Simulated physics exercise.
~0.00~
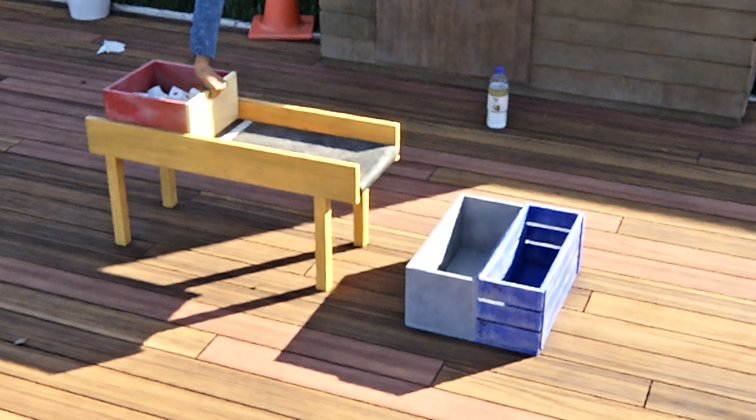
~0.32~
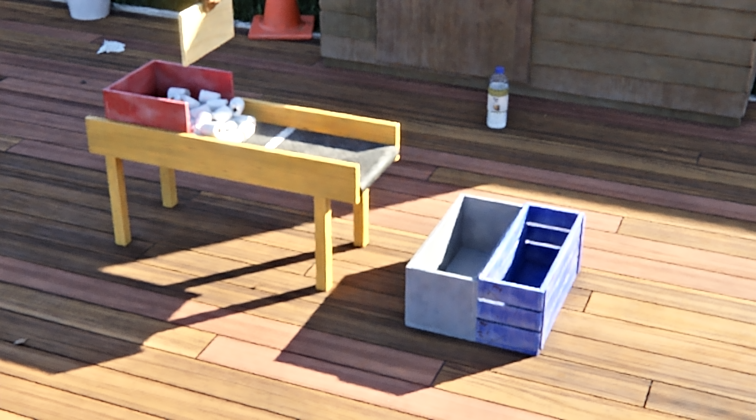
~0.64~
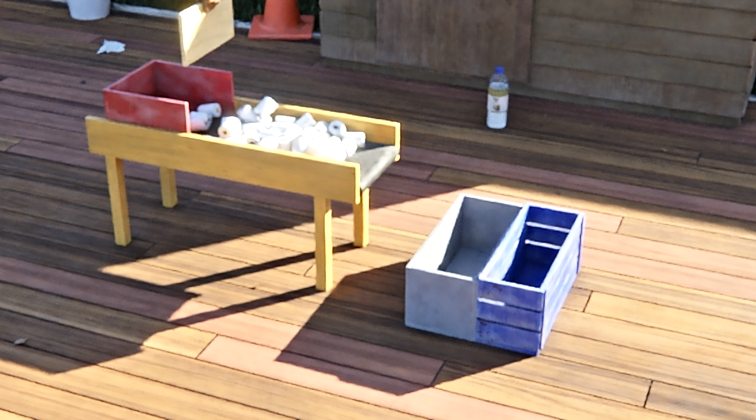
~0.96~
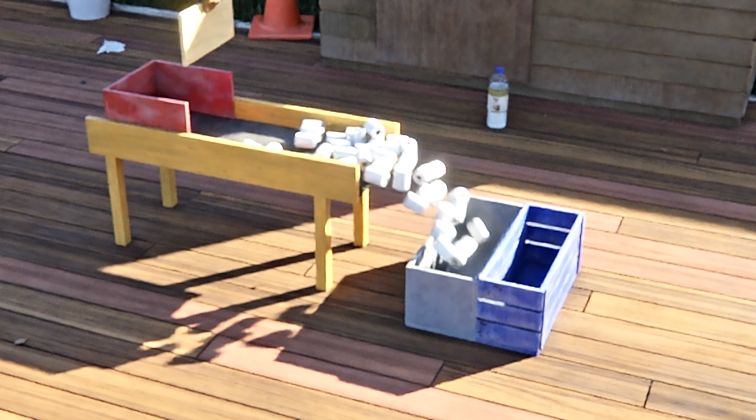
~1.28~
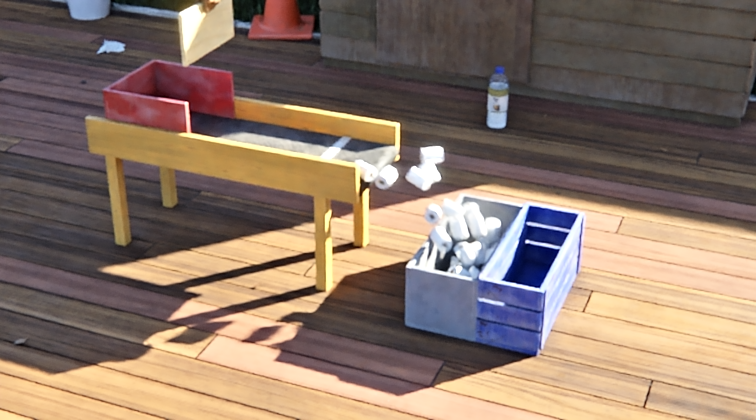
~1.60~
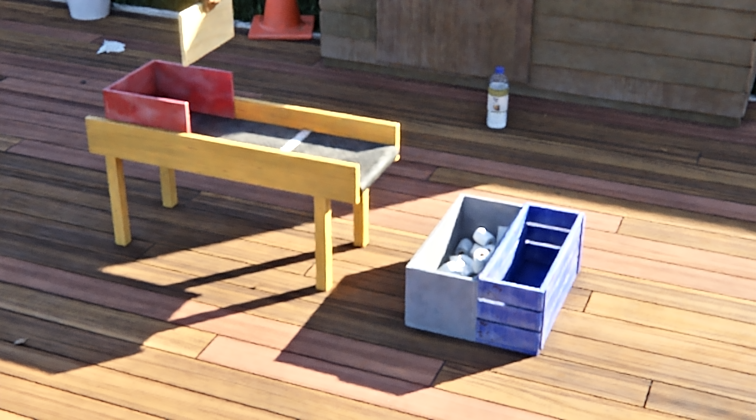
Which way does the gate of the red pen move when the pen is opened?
The gate moves up, away from the red pen, and stays raised above it.
